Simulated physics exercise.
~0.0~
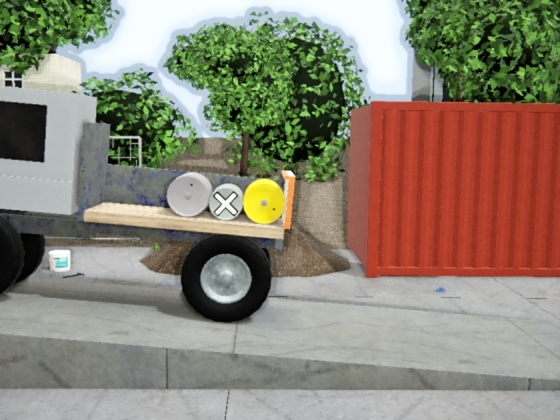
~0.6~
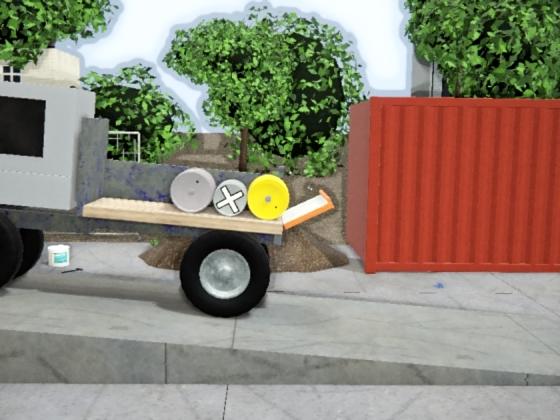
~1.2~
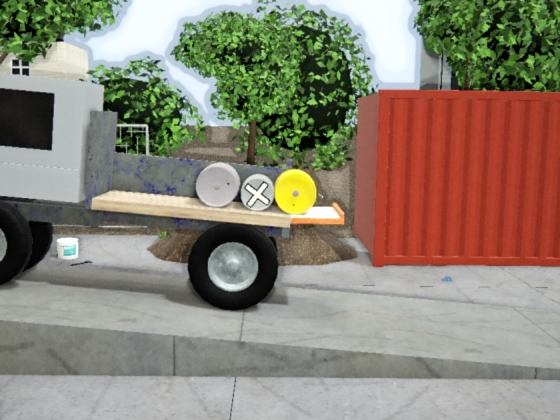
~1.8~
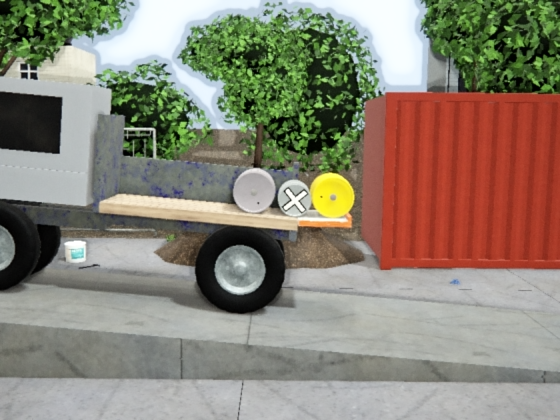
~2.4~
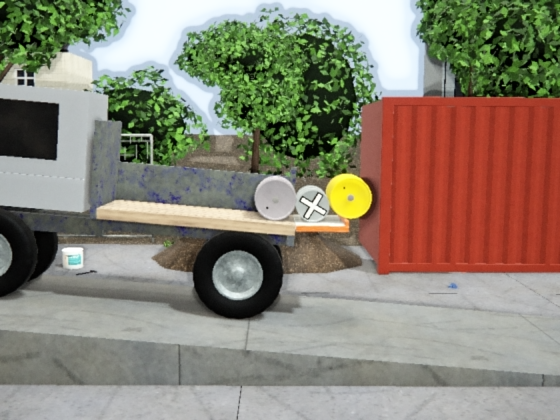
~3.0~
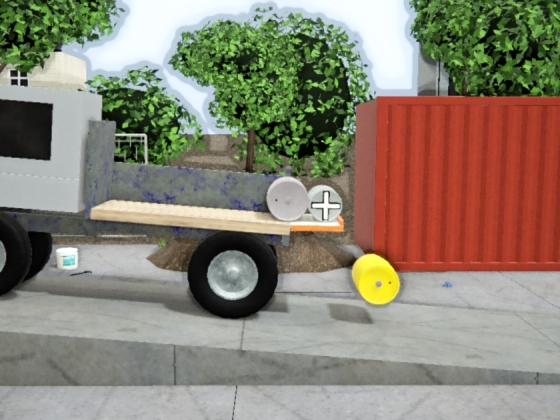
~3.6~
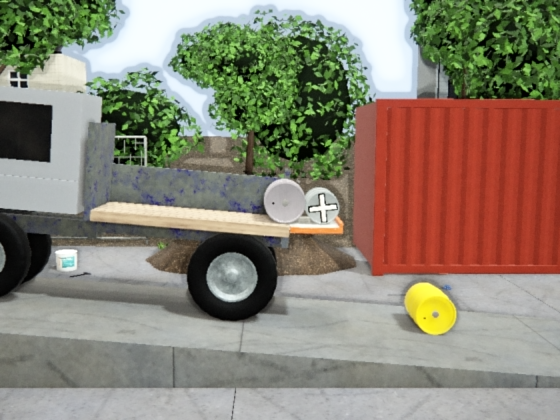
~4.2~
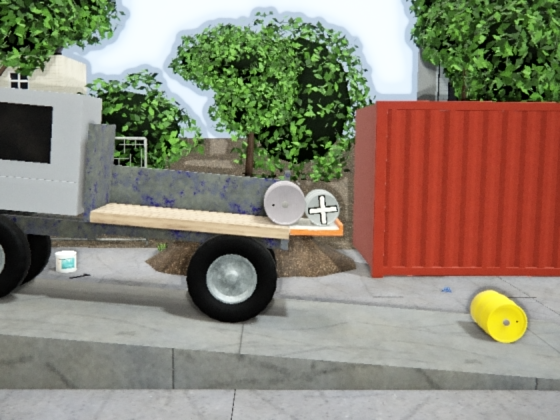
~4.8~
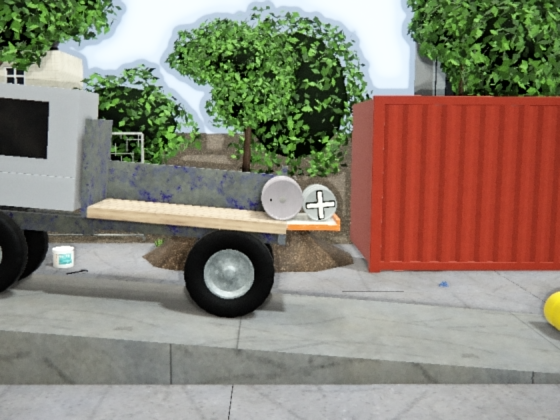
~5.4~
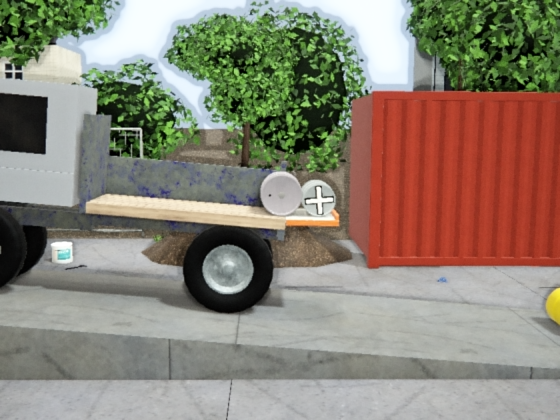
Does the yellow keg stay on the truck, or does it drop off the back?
The yellow keg drops off the back of the truck and rolls away to the right along the ground.
